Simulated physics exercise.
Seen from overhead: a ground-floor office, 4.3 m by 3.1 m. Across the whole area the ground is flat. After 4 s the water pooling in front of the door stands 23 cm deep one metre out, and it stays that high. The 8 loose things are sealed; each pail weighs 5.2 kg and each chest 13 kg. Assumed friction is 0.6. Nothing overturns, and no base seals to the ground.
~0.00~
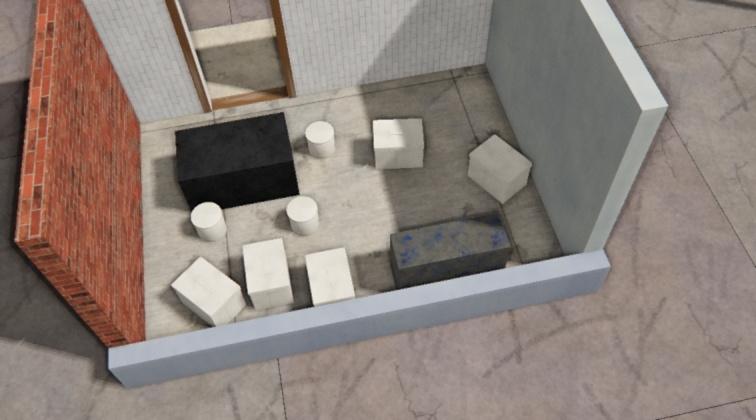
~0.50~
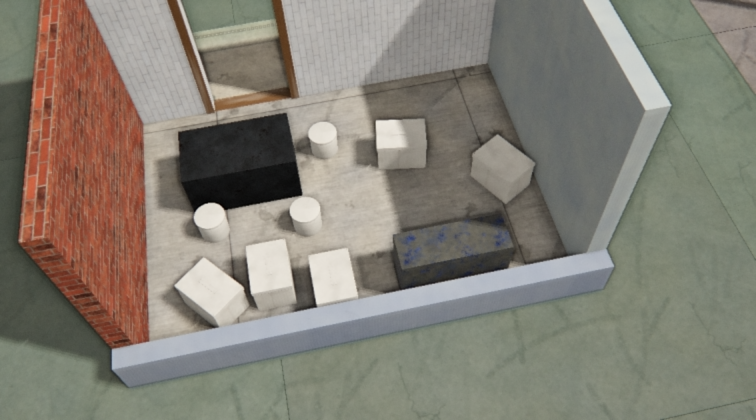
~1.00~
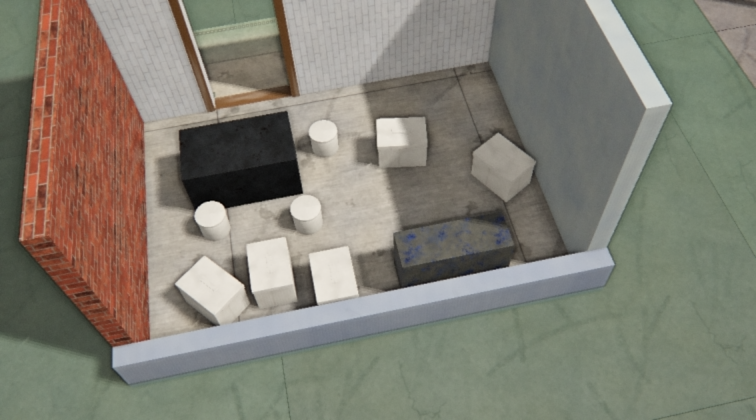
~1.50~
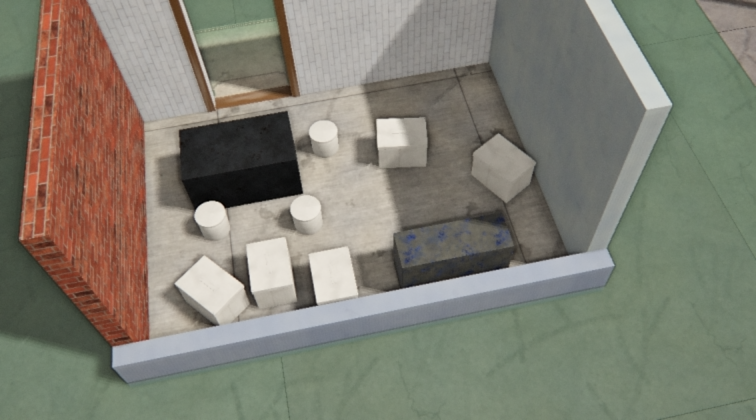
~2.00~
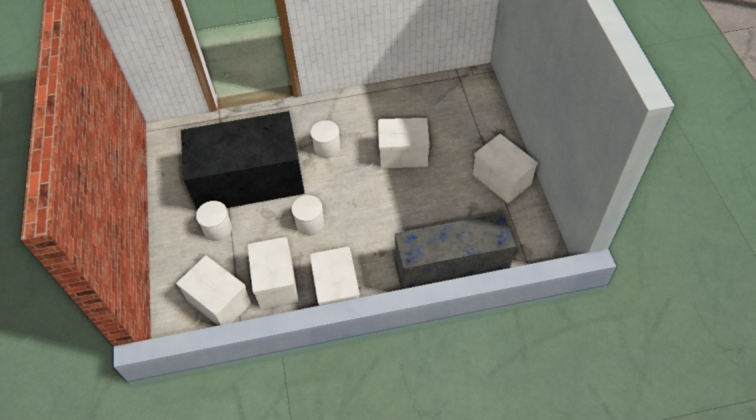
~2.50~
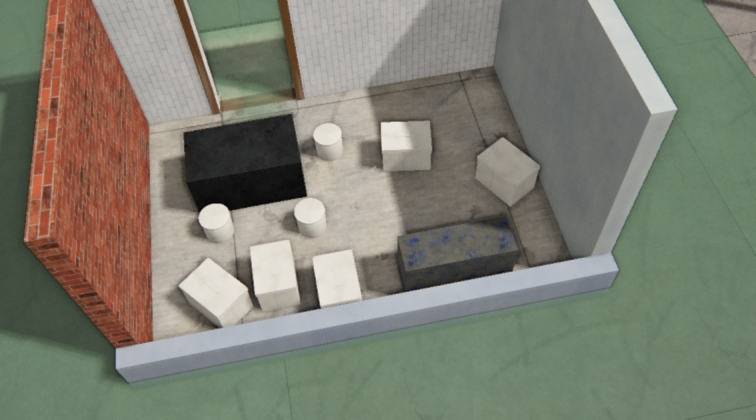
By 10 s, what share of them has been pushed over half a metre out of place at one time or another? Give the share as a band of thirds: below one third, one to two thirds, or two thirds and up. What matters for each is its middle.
The share is one to two thirds.
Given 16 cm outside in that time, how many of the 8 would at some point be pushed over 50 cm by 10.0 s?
The count would be 1.
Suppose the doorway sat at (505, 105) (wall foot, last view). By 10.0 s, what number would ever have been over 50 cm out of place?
Then it comes to 3.
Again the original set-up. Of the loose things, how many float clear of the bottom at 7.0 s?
0 of them.
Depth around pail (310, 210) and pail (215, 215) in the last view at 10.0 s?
I'd estimate 4 cm for the first and 5 cm for the second.
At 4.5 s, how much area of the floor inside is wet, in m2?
Flooded: Near 4.5 m2.
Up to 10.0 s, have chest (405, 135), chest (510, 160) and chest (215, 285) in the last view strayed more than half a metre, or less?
Result, in turn: Exceeded / exceeded / stayed within.
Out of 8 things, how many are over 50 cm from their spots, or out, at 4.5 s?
The count is 0.
After 3.5 s 0 of 8 are over 50 cm from their spots; 0 afloat.
After 4.5 s 0 of 8 are over 50 cm from their spots; 0 afloat.
After 7.0 s 1 of 8 are over 50 cm from their spots; 0 afloat.
After 10.0 s 3 of 8 are over 50 cm from their spots, and 3 have been at some point; 5 afloat.
